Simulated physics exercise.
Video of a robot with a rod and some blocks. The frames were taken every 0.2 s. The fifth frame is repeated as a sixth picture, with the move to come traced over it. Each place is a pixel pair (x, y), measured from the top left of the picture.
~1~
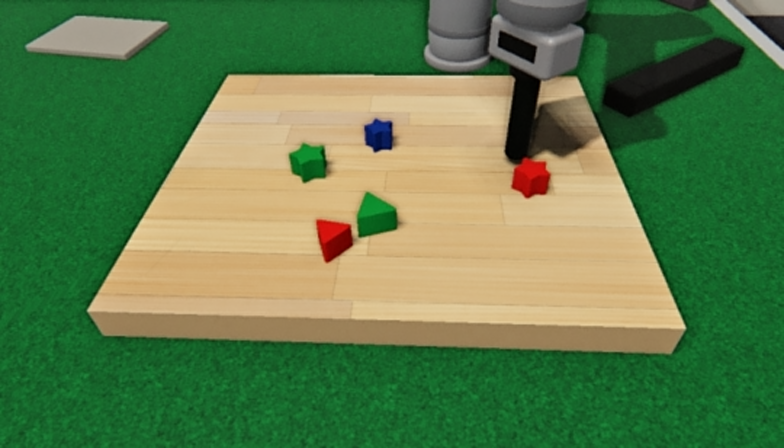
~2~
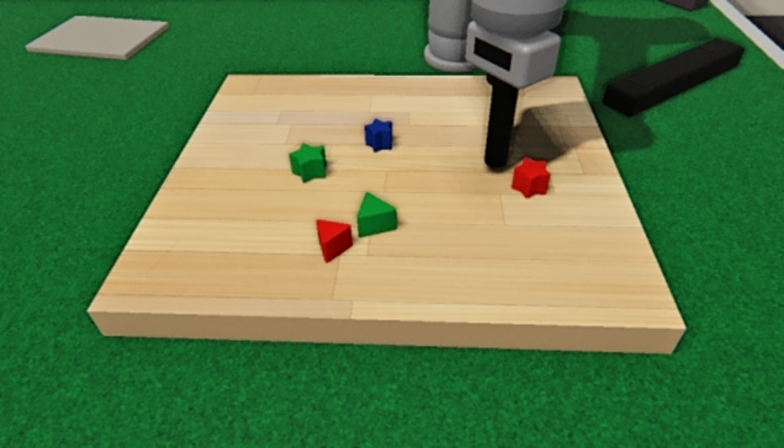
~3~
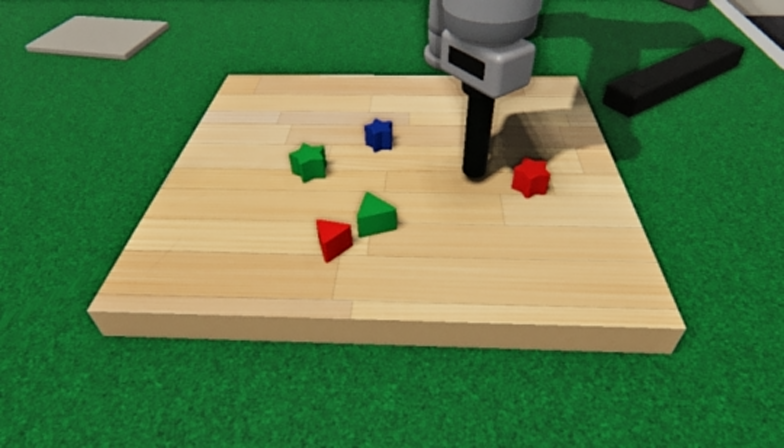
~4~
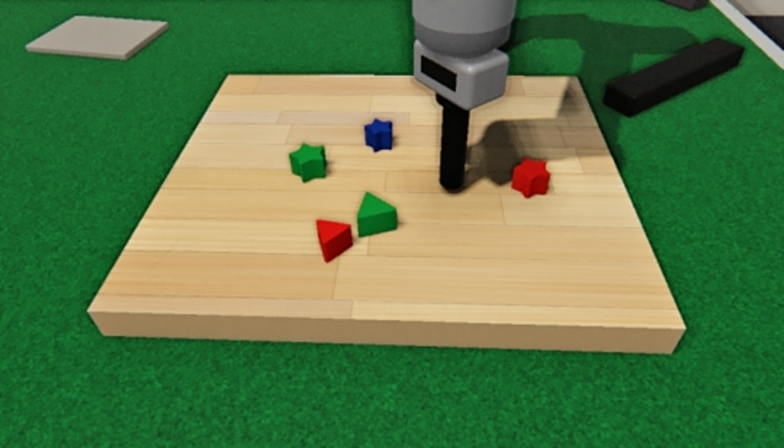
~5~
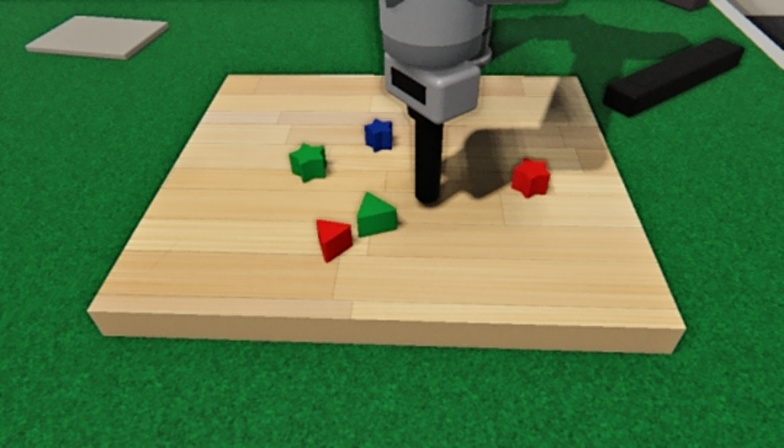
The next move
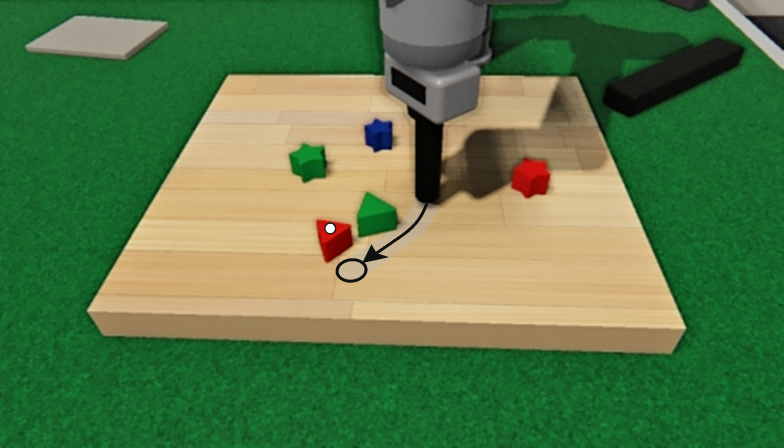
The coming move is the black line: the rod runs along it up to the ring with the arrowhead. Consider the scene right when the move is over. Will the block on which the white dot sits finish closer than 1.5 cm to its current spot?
Yes.
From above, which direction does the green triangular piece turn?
It ends up turned clockwise.
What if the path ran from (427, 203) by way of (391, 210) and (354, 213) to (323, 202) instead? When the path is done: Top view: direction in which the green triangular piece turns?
The answer is counter-clockwise.
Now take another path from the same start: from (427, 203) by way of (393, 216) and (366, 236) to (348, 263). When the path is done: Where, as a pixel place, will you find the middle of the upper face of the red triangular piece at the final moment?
By then it is at (304, 243).
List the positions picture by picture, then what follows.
The first frame shows lower end of the rod at (516, 155), tops of blocks, red triangular piece at (330, 228), green triangular piece at (374, 205).
The second frame shows rod at (496, 163), blocks as before.
The third frame shows rod at (474, 172), blocks as before.
The fourth frame shows rod at (451, 183), blocks as before.
The fifth frame shows rod at (427, 197), red triangular piece at (330, 228), green triangular piece at (374, 205).
The drawn path runs from (427, 203) over (412, 227) and (384, 248) to (352, 270); the dot is on the red triangular piece.
The first path, step by step. One third of the way, rod at (412, 221); nothing pushed yet.
Two thirds of the way, rod at (383, 242); green triangular piece at (362, 208), turned 55° clockwise.
At the end, rod at (351, 263); red triangular piece not moved; green triangular piece at (362, 208), turned 60° clockwise.
